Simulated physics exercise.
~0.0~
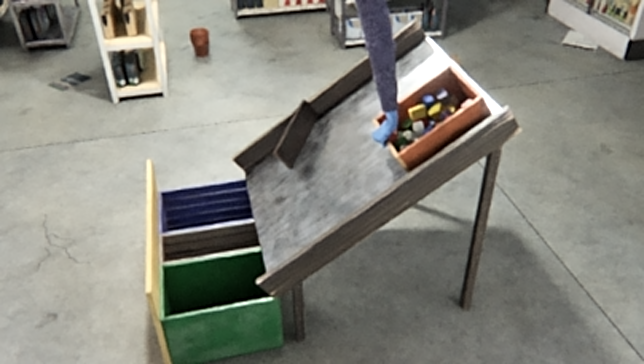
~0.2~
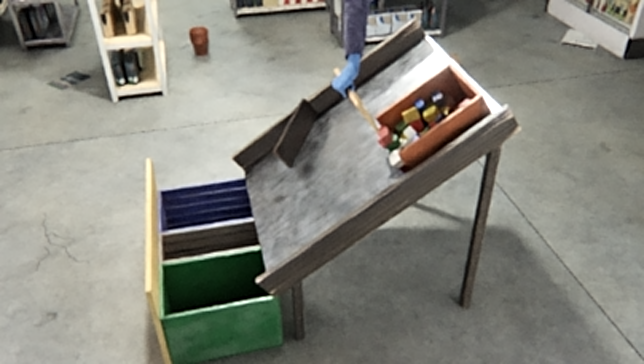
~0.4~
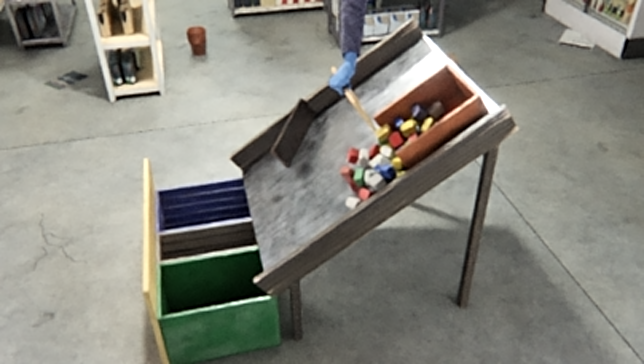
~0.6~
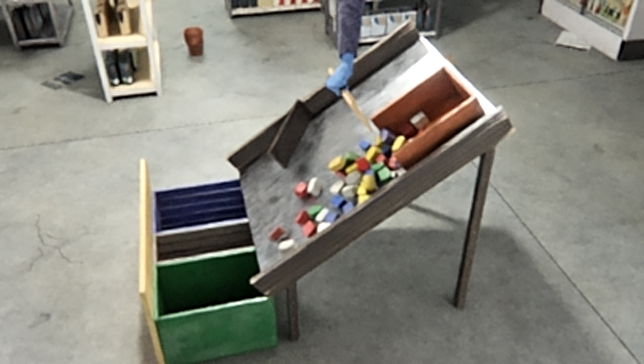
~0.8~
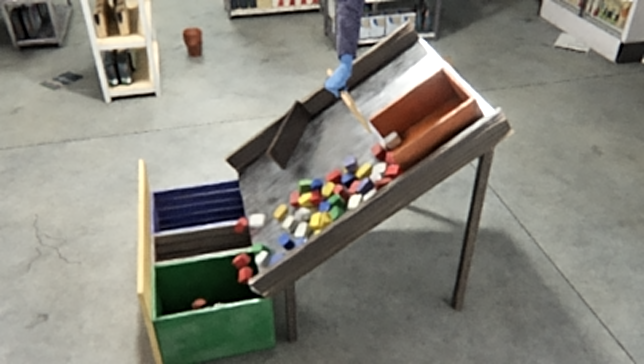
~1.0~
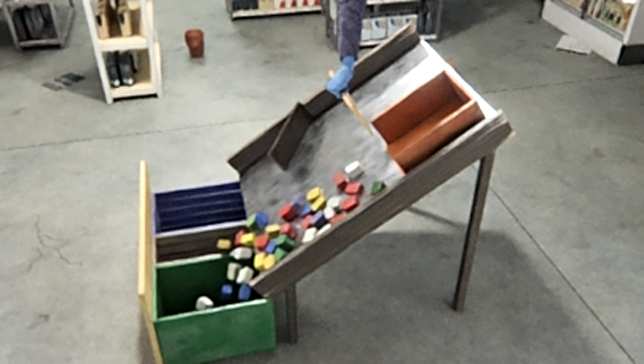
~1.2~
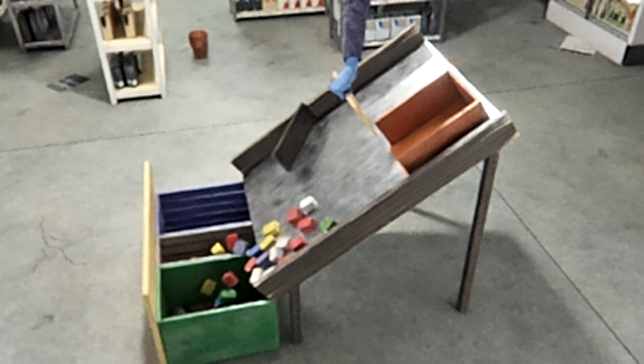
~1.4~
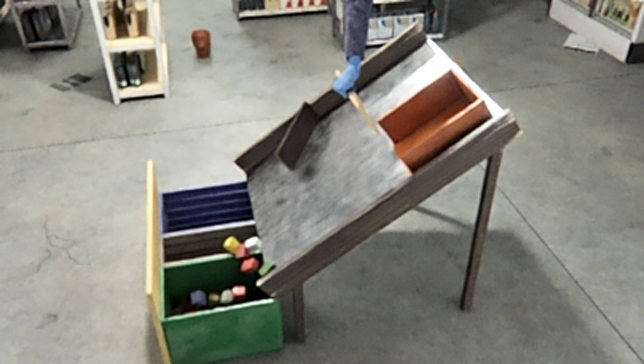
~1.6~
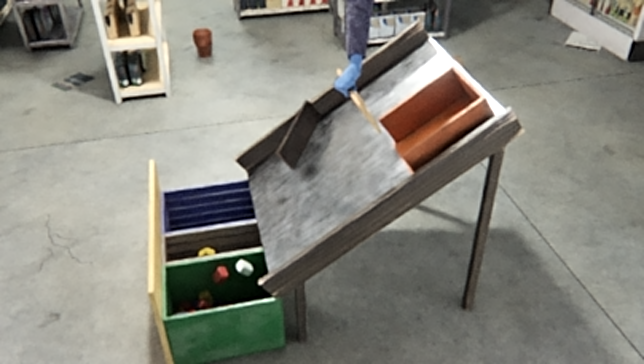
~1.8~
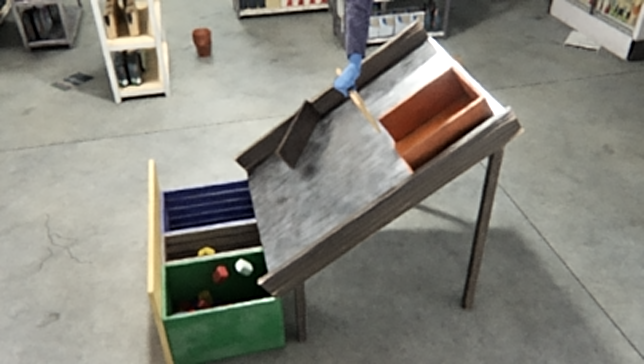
Colorful toy bricks spilled from an orange pen after a blue-gloved hand lifted its gate, tumbled down the sloping walled table past an angled board, and dropped off the low end, mostly into the green tub, leaving the pen and slope empty.
